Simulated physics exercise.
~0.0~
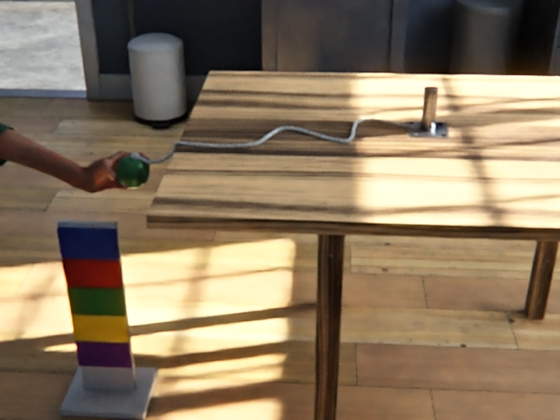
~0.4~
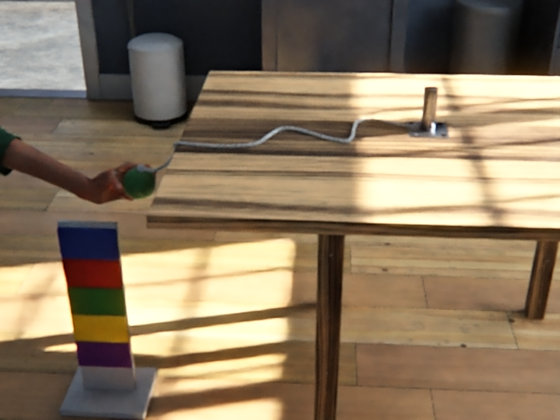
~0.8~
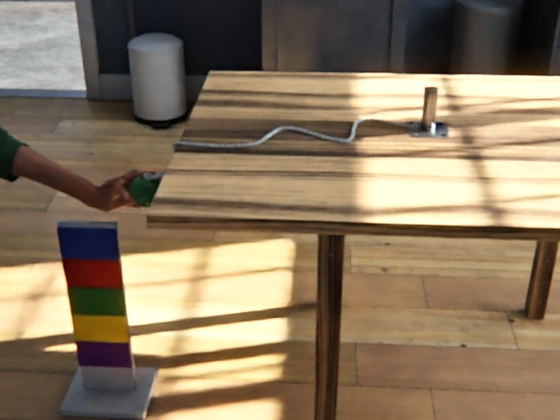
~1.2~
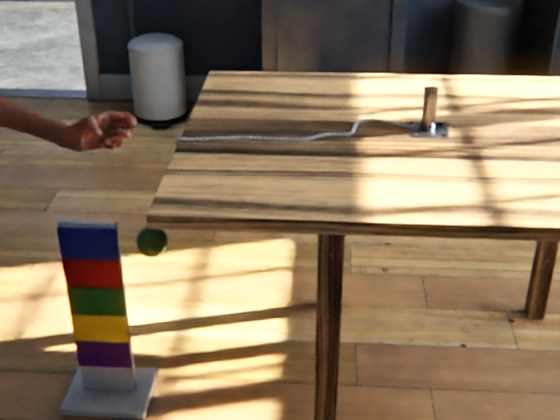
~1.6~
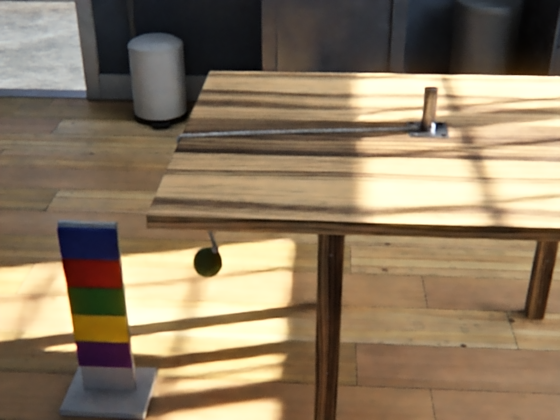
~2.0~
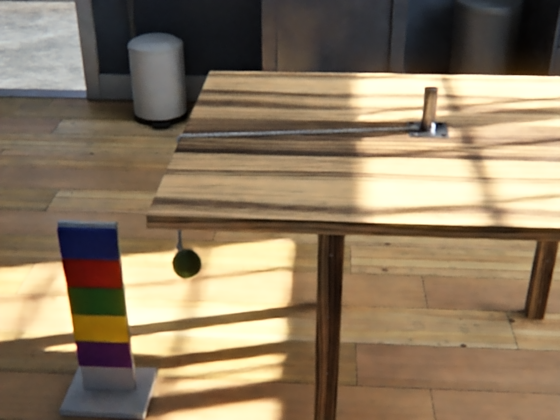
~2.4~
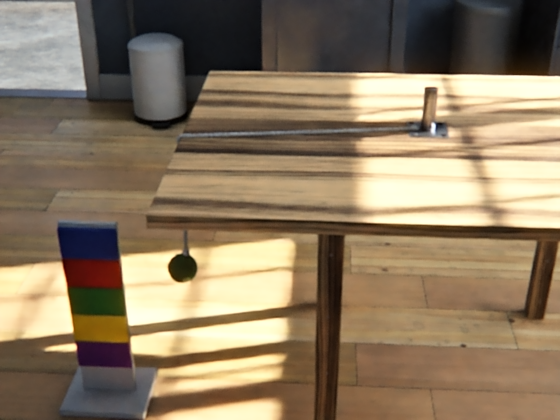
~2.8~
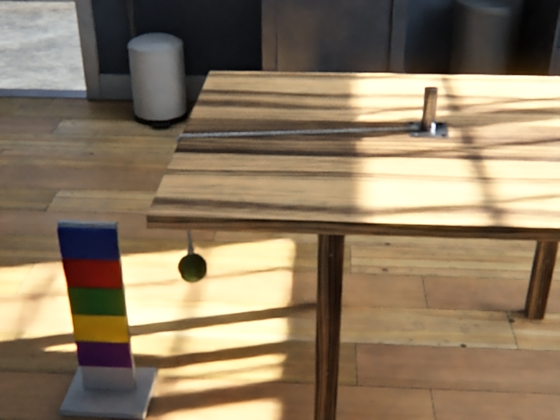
To begin with, a hand holds a green apple just off the left end of a wooden table, its cord winding loosely back across the top to a metal post on a plate. On the floor below stands an upright block banded blue, red, green, yellow and purple. The hand moves the apple slightly right and down, then lets go and draws back as the apple drops. The cord pulls straight, and the apple swings right beneath the table edge. It swings back left, then shifts slightly right, hanging with its centre level with the red band.
